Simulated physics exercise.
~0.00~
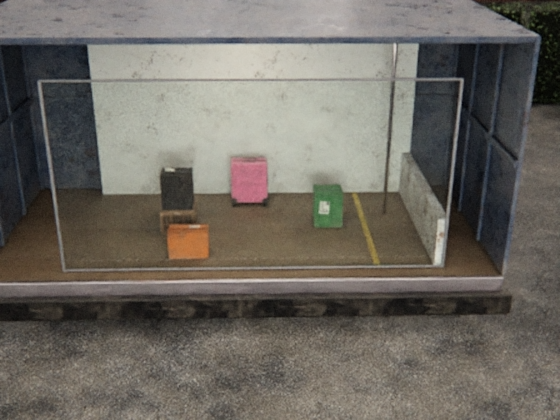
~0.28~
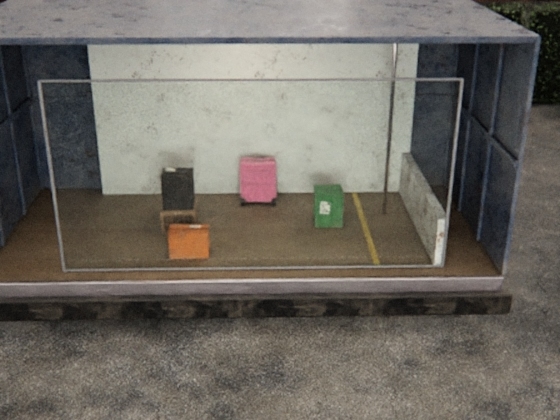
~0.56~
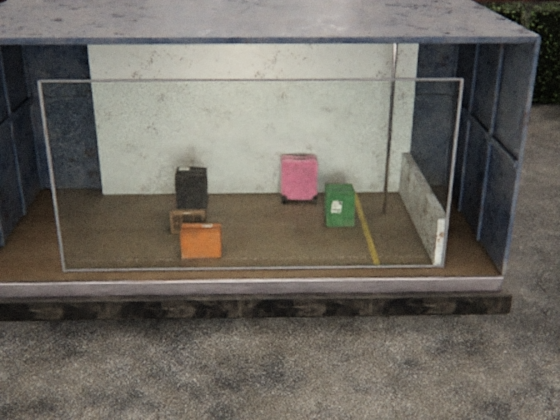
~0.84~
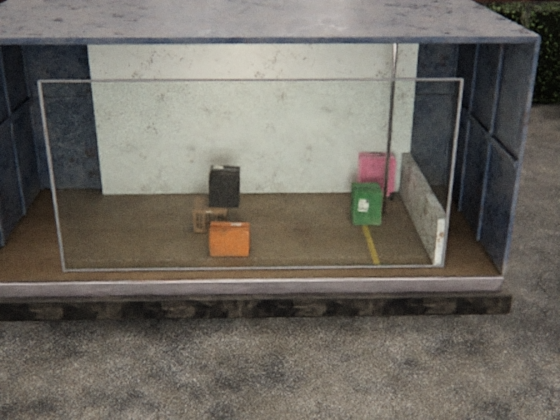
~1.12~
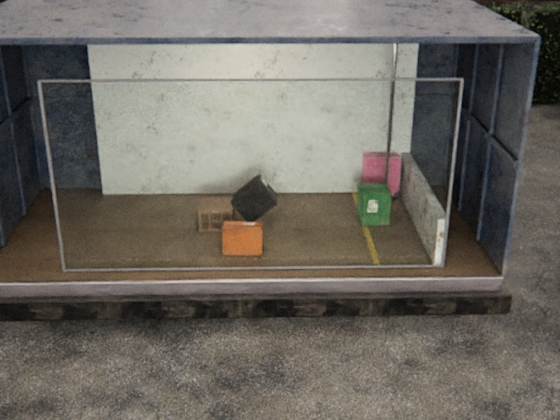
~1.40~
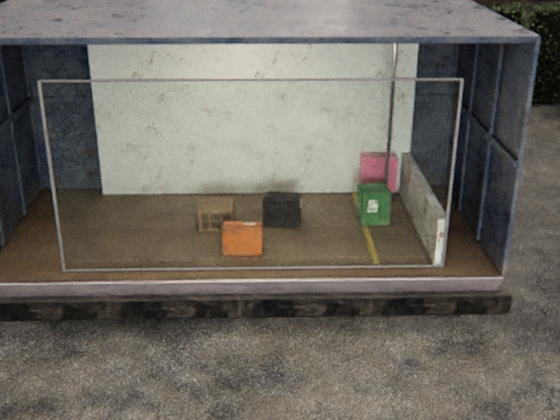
A dark-walled, open-fronted bay stands on rough grey ground, seen from the front and slightly above by a still camera. Inside, a black pack sits upright on a brown crate at left, behind an orange carton, with a pink wheeled case near the middle and a green carton beside a yellow floor line. The pink case rolls right first, then the others slide right too. The pink case and green carton cross the line, while the black pack tips off the crate. It ends on its side, with the crate and orange carton stopped short of the line.
